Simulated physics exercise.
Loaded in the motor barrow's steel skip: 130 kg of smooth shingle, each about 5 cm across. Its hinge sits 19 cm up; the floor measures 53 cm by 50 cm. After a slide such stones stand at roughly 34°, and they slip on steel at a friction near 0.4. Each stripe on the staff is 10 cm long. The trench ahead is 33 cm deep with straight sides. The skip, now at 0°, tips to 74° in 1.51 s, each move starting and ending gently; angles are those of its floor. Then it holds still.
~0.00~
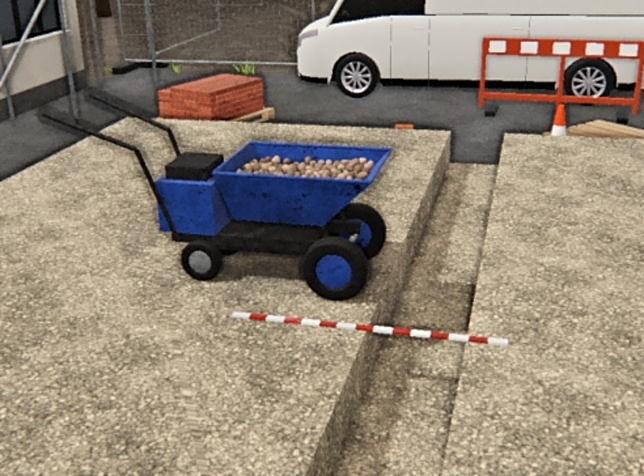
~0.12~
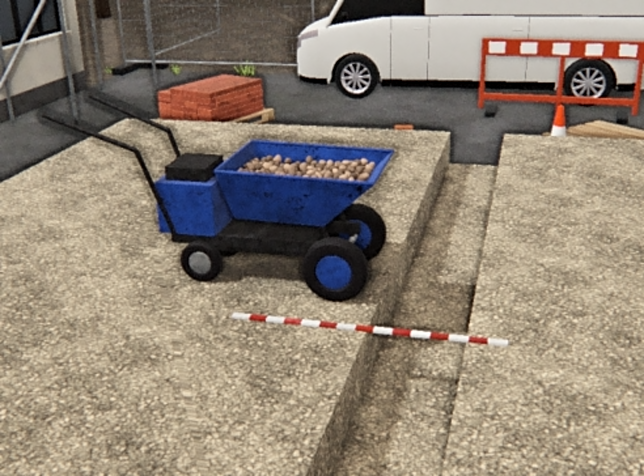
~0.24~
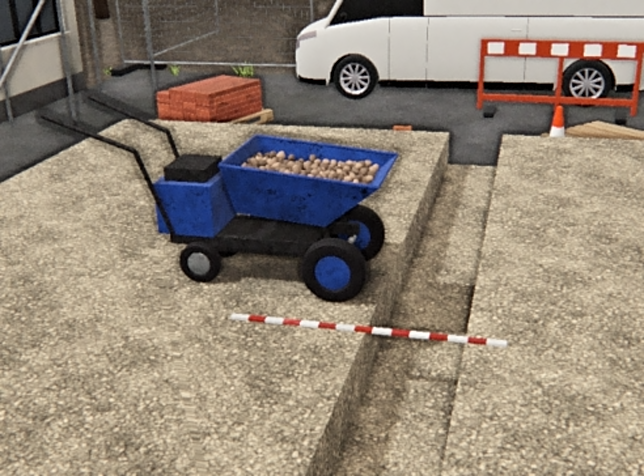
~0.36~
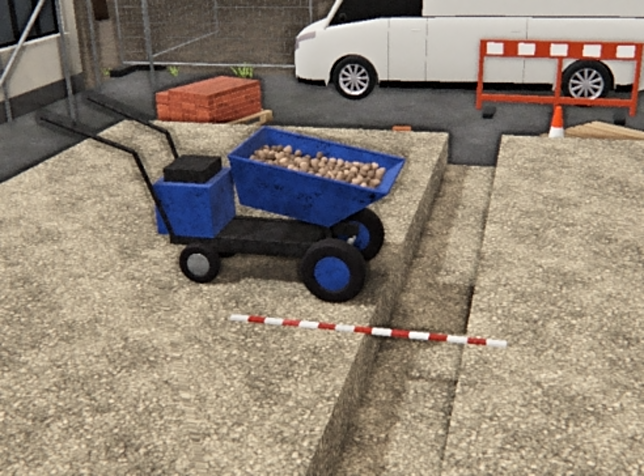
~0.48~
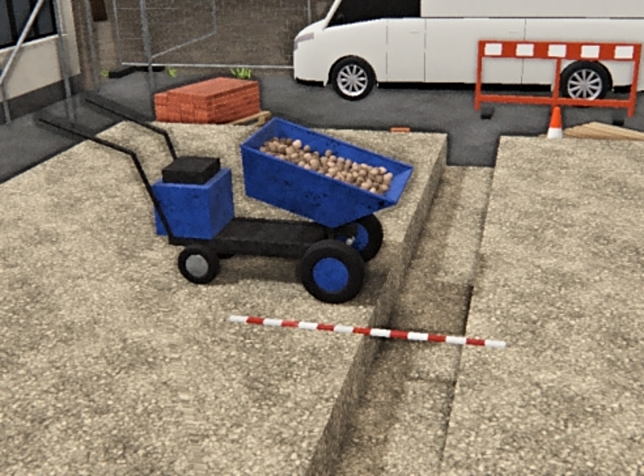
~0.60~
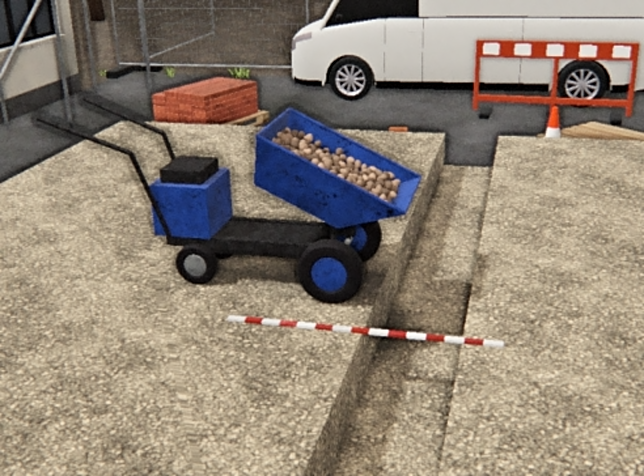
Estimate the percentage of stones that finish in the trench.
Some 52 per cent of it.
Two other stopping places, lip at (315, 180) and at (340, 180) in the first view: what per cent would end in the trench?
About 100 and 100 per cent.
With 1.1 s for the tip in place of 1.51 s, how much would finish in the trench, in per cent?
Then about 45 per cent.
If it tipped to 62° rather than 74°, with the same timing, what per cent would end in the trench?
It would be near 50 per cent.
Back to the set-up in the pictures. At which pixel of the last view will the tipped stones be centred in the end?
Around (466, 321).
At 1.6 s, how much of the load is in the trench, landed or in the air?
Some 40 per cent.
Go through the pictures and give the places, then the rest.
Lip at (371, 183), floor tilted 0°, highest stones at (346, 167), in the first picture.
Lip at (373, 184), floor tilted 1°, highest stones at (327, 167); the stones move at 0.2 m/s on average, in the second picture.
The skip is at 5°, its lip at (378, 188); the top of the load is at (265, 162); the stones move at 0.3 m/s on average, in the third picture.
Lip at (387, 194), floor tilted 11°, highest stones at (268, 154); the stones move at 0.5 m/s on average, in the fourth picture.
Lip at (396, 203), floor tilted 18°, highest stones at (275, 146); the stones move at 0.6 m/s on average, in the fifth picture.
Lip at (405, 213), floor tilted 26°, highest stones at (287, 137); the stones move at 0.6 m/s on average, in the sixth picture.
After 1.1 s the floor is at 62°; 97 % in the skip, 3 % in the trench; the foremost stones are at (458, 275).
After 1.6 s the floor is at 74°; 22 % in the skip, 38 % in the trench, 40 % past the trench; the foremost stones are at (579, 306).
After 2.0 s the floor is at 74°; 1 % in the skip, 50 % in the trench, 49 % past the trench; the foremost stones are past the picture's edge.
After 3.9 s the floor is at 74°; 0 % in the skip, 52 % in the trench, 48 % past the trench; the foremost stones are past the picture's edge.
